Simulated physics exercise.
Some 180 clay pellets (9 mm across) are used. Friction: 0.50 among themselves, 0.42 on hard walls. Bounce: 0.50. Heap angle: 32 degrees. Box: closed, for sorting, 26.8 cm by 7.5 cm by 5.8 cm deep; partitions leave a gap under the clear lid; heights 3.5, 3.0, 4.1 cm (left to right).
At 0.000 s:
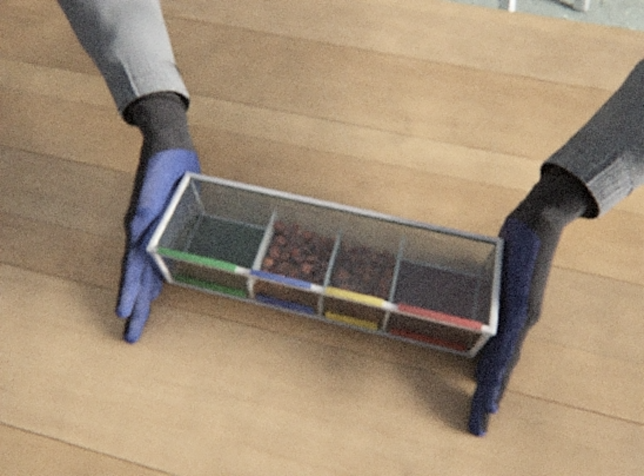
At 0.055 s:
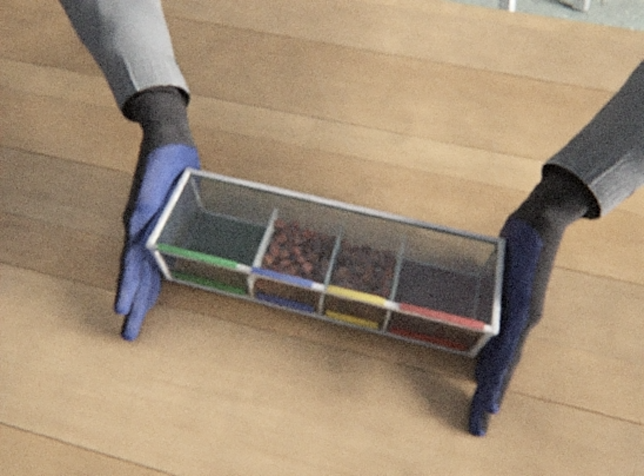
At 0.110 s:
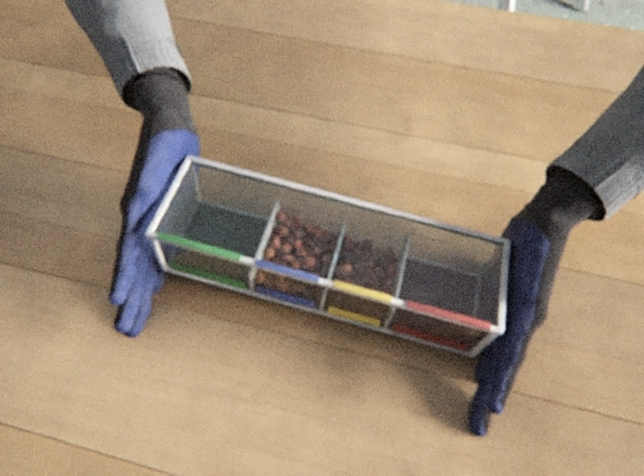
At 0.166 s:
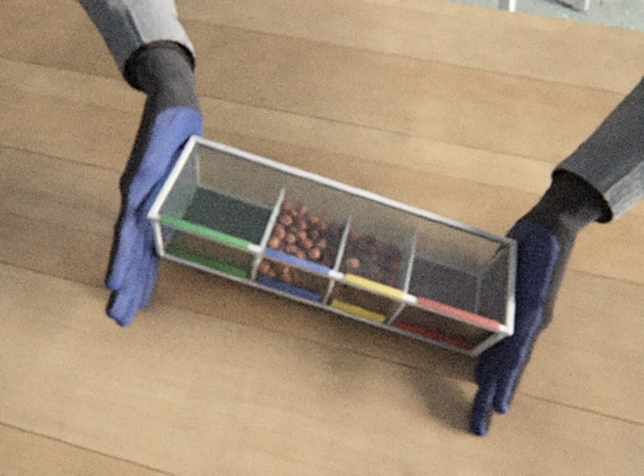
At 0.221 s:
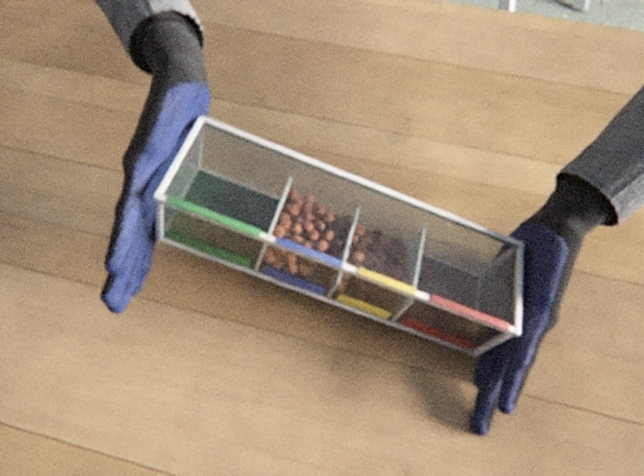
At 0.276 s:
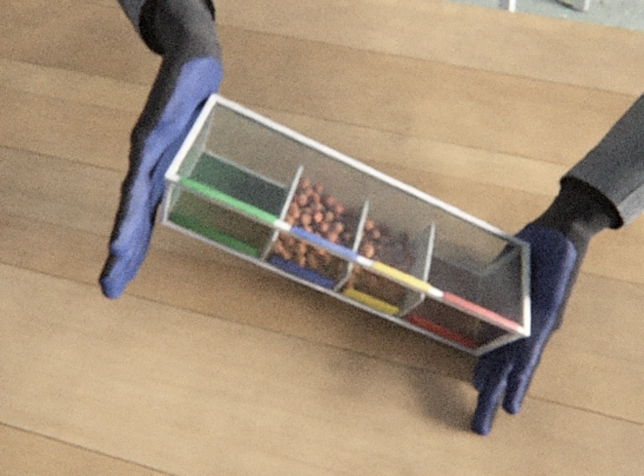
Above a wooden surface, two blue-gloved hands tilt a clear divided box, raising its left end.
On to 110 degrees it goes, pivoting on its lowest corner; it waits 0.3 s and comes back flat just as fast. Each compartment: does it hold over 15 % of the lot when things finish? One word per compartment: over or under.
Red over, blue under, green under, yellow over.
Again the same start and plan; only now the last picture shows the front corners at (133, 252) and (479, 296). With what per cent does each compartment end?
Each compartment ends like this: Red 0 per cent, blue 25 per cent, green 75 per cent, yellow 5 per cent.
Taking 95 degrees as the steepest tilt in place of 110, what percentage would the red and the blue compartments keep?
Shares: Red 25 and blue 15, per cent.
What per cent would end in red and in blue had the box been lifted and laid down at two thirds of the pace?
In per cent, red gets 35 and blue gets 5.
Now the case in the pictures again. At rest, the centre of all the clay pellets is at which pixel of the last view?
I'd put it at about (387, 280).
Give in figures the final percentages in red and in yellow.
The red compartment ends with 35 per cent, the yellow one with 65 per cent.
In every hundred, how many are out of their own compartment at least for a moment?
75 %, roughly.
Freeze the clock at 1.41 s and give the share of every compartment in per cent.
Red = 25, blue = 5, green = 0, yellow = 70 (per cent).
Then, at 1.41 s, tilt 110 degrees; red 25 %, blue 5 %, yellow 70 %.
After 2.17 s, tilt 55 degrees; red 30 %, yellow 70 %.
Then, at 2.95 s, tilt 0 degrees; red 35 %, yellow 65 %.
In the end, at 3.8 s, red 35 %, blue 0 %, green 0 %, yellow 65 %.
